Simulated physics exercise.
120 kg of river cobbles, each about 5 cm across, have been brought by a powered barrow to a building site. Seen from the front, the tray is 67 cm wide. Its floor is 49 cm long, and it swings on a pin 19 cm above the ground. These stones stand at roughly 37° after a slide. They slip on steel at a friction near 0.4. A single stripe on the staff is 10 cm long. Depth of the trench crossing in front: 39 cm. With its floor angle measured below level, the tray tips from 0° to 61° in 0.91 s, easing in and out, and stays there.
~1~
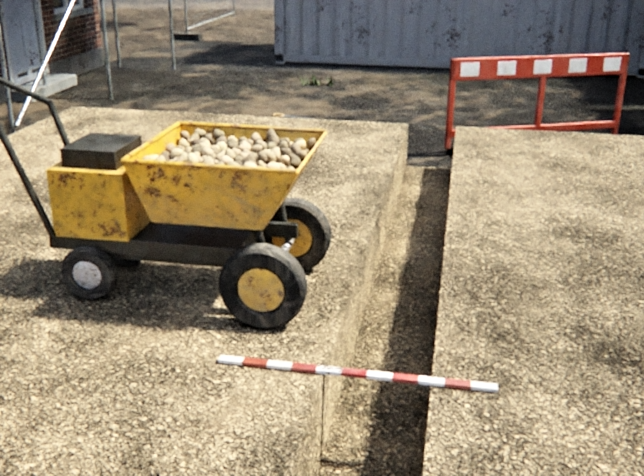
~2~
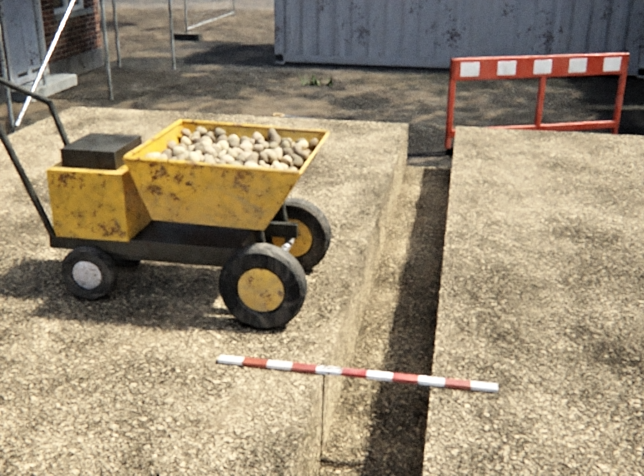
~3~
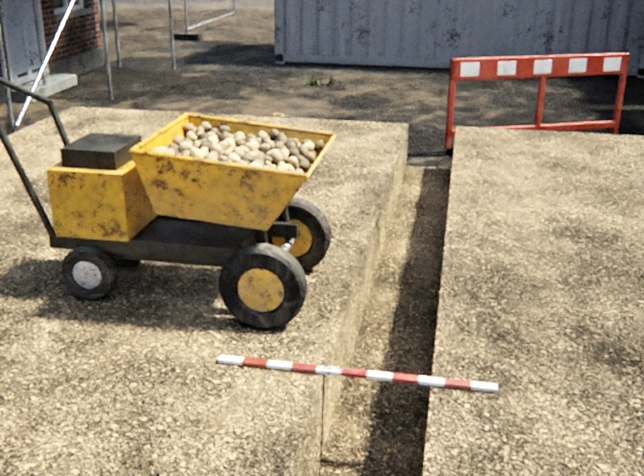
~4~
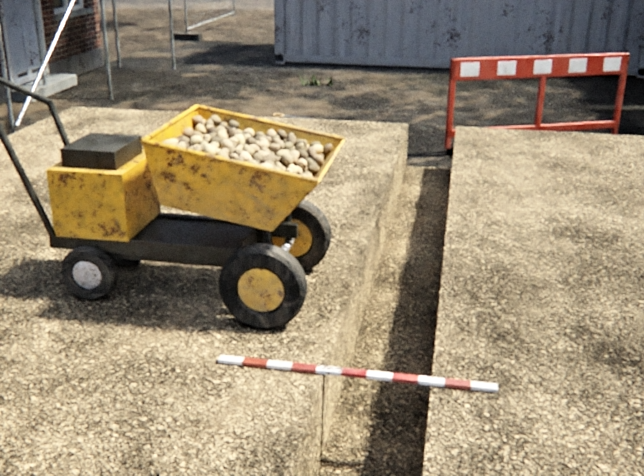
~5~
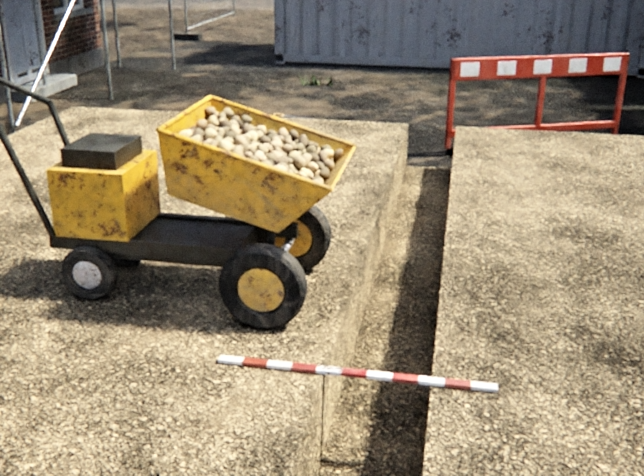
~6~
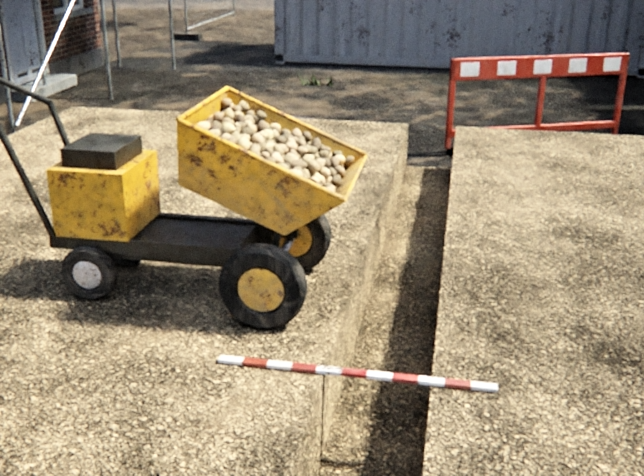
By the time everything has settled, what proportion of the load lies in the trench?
About 31 percent of the load.
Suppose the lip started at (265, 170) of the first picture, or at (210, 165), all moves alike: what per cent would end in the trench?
Around 45% for the first place and 45% for the second.
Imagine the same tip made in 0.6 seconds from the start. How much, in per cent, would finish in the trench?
25 %.
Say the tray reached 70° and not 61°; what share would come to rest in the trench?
Some 55 in a hundred, I'd say.
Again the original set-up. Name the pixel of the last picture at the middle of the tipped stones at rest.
About (428, 368).
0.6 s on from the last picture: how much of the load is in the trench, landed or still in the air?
10 per cent, give or take.
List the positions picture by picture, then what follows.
The tray is at 0°, its lip at (297, 172); the top of the load is at (247, 146), in the first picture.
Lip at (300, 173), floor tilted 1°, highest stones at (230, 141), in the second picture.
The tray is at 5°, its lip at (307, 176); the top of the load is at (208, 138), in the third picture.
The tray is at 10°, its lip at (318, 182); the top of the load is at (203, 130), in the fourth picture.
Lip at (331, 190), floor tilted 16°, highest stones at (215, 120), in the fifth picture.
The tray is at 23°, its lip at (345, 200); the top of the load is at (228, 113), in the sixth picture.
Then, 0.3 s after the last picture the floor is at 51°, 100 % in the tray; the foremost stones are at (378, 216).
Then, 0.6 s after the last picture the floor is at 61°, 84 % in the tray, 11 % in the trench, 4 % past the trench; the foremost stones are at (459, 319).
Then, 1.0 s after the last picture the floor is at 61°, 61 % in the tray, 15 % in the trench, 23 % past the trench; the foremost stones are at (563, 317).
Then, 2.9 s after the last picture the floor is at 61°, 45 % in the tray, 31 % in the trench, 23 % past the trench; the foremost stones are past the picture's edge.
